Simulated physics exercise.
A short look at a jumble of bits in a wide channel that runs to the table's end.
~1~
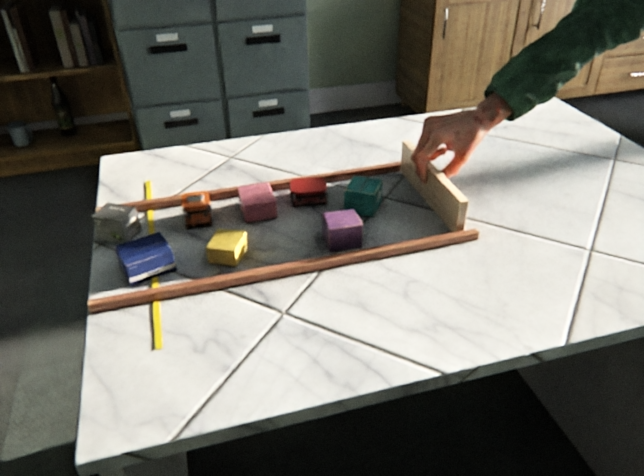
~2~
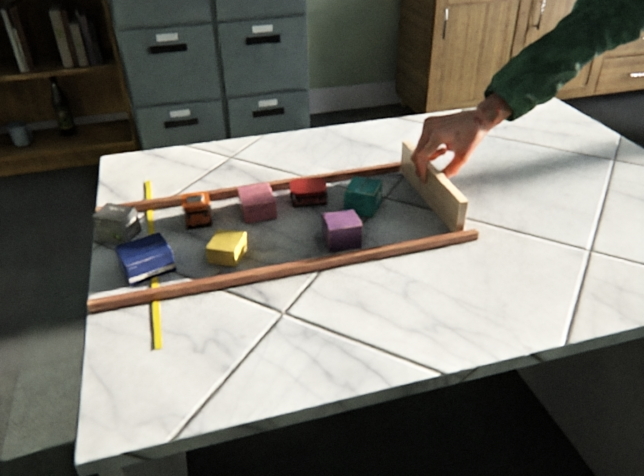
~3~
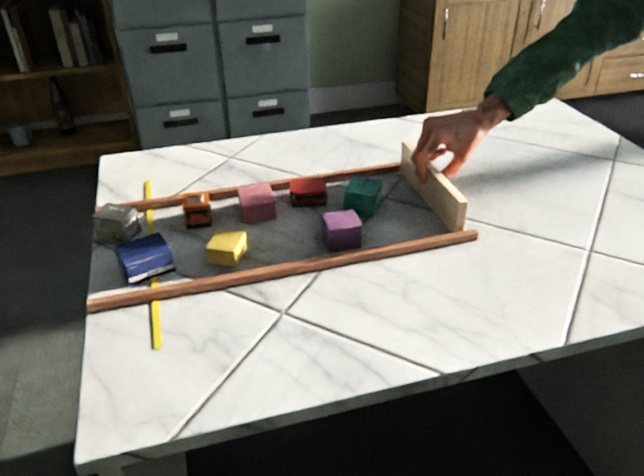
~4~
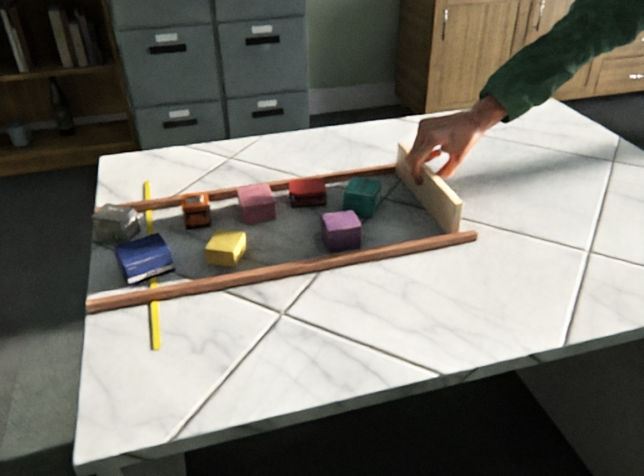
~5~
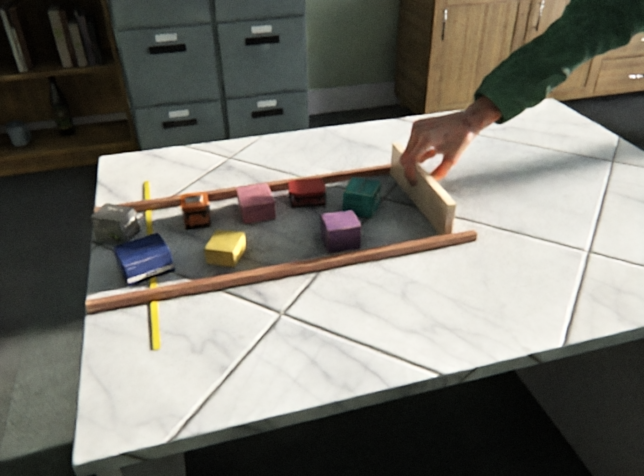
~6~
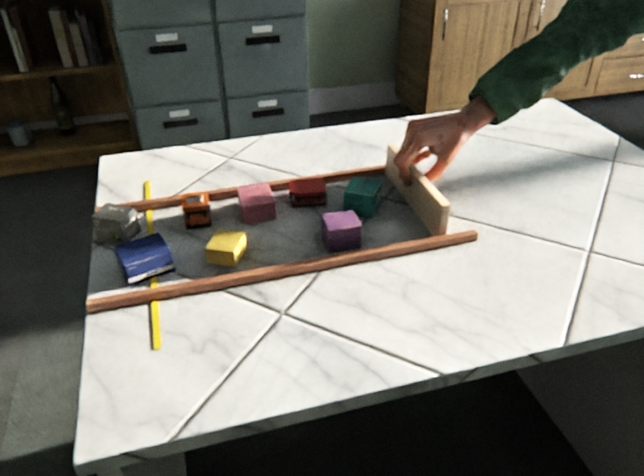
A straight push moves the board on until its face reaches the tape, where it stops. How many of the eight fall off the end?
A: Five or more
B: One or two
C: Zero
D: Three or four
Option D: Three or four.
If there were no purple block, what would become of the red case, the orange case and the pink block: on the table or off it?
The red case stays put, the orange case goes down, the pink block stays put.
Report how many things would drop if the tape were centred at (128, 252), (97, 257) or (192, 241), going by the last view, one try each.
The counts: 5, 8 and 1.
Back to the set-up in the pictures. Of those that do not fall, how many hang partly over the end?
The answer comes to 2.
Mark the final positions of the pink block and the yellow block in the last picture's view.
Pink block at about (104, 234), yellow block at about (97, 276).
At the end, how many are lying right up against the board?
Total: 3.
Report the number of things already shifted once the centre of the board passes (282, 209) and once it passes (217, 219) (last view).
In order, the tallies are 5 and 8.
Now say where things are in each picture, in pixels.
Grey box (117, 223); blue box (146, 258); orange case (197, 209); board (431, 184); tape (153, 248), in the first picture.
Blue box (145, 258); board (431, 185), in the second picture.
Orange case (197, 210); pink block (257, 202), in the third picture.
Grey box (116, 223); purple block (341, 232), in the fourth picture.
Blue box (144, 258); yellow block (226, 248), in the fifth picture.
Grey box (116, 223); blue box (145, 258); orange case (196, 210); board (414, 188); tape (152, 248), in the sixth picture.
Early on, none off yet; grey box at rest near (116, 223); blue box at rest near (145, 258); orange case at rest near (196, 210).
A while later, none off yet; grey box moving near (112, 223); blue box at rest near (145, 258); orange case travelled about its own width near (153, 215).
Finally, the number that fall off is three or four; lost, orange case, blue box and grey box.
